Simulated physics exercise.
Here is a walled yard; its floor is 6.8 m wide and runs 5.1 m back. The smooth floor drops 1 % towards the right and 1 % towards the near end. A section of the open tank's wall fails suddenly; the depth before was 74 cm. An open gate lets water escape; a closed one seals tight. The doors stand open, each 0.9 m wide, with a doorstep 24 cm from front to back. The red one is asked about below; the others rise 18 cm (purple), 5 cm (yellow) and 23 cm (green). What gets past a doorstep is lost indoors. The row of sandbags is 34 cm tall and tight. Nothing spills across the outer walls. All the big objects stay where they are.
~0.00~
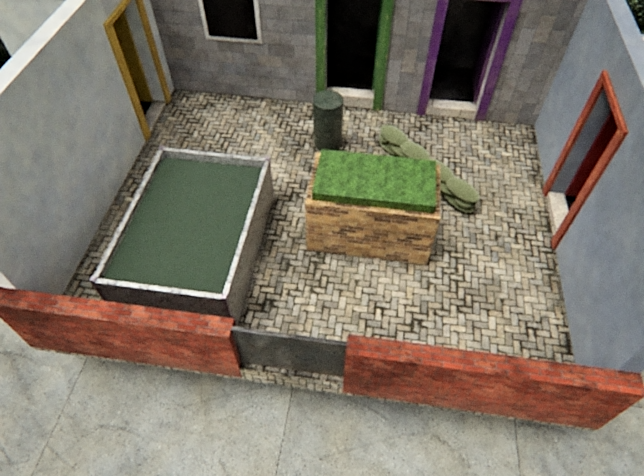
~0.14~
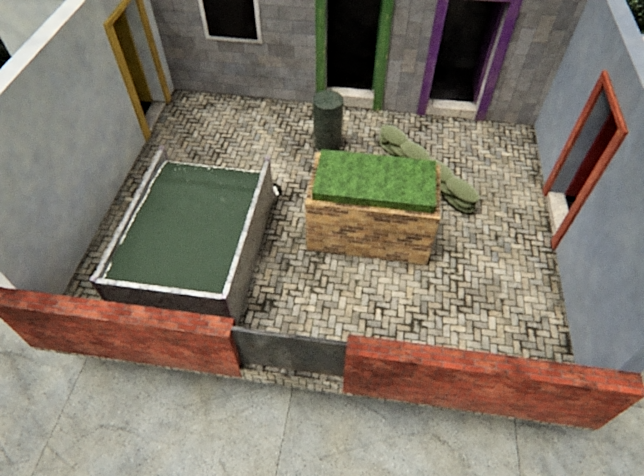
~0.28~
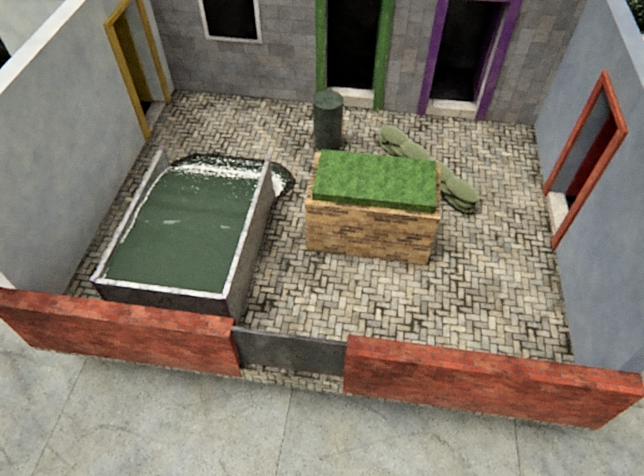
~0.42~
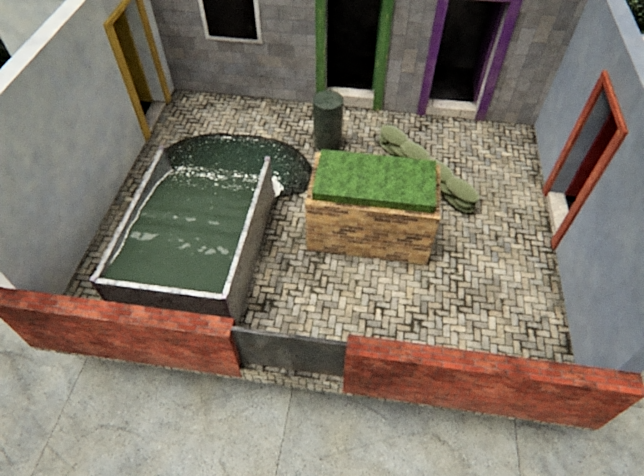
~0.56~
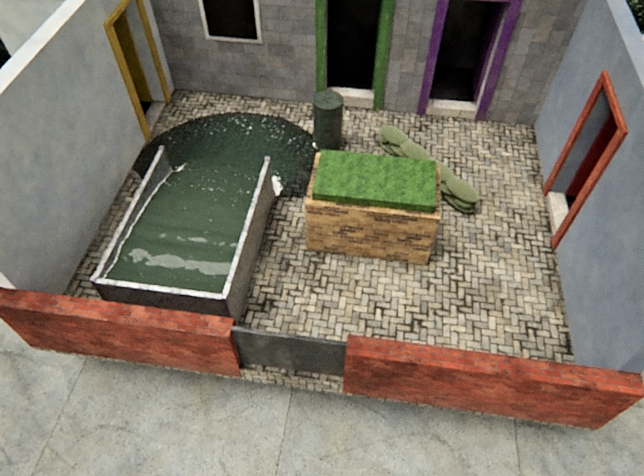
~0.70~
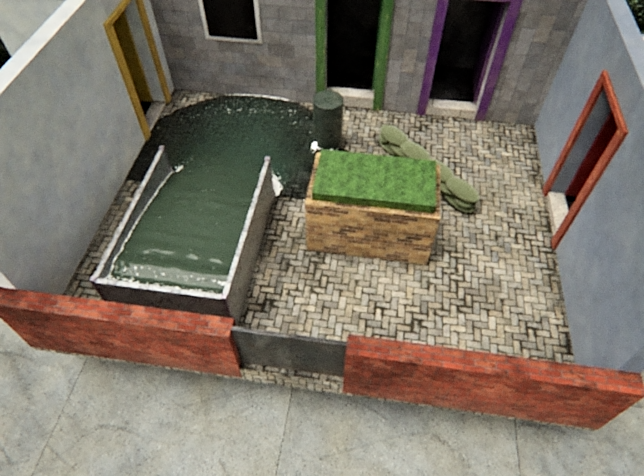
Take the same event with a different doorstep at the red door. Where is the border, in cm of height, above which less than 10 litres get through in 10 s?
About 6.5 cm.
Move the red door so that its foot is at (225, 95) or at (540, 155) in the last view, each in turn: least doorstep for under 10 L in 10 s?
Roughly 34 and 19 cm.
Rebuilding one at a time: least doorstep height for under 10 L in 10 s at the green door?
About 22 cm at green.
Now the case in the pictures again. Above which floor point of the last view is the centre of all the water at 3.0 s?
Near (262, 160).
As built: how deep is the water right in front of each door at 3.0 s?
In cm: Purple 5, yellow 24, green 17, red 0.
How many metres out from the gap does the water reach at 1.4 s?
Roughly 3.6 m.
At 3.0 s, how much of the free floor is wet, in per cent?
Near 50 per cent is wet.
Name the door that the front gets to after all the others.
Last comes the red one.
After 1.4 s water covers 30 % of the floor, deepest (42 cm) near (183, 91); it has not reached the red door.
After 3.0 s water covers 50 % of the floor, deepest (30 cm) near (183, 91); it has not reached the red door.
After 10.0 s water covers 95 % of the floor, deepest (15 cm) near (333, 363); 6 cm at the red door, 0 litres in over its 12 cm doorstep.
At the red door as built, the water arrived by 3.2 s and peaked near 10 cm at 5.0 s.
Run again over the same 10 s with other heights there, 21 litres in over 5 cm, 7 litres over 7 cm. The limit of 10 litres is kept from about 6.5 cm up.
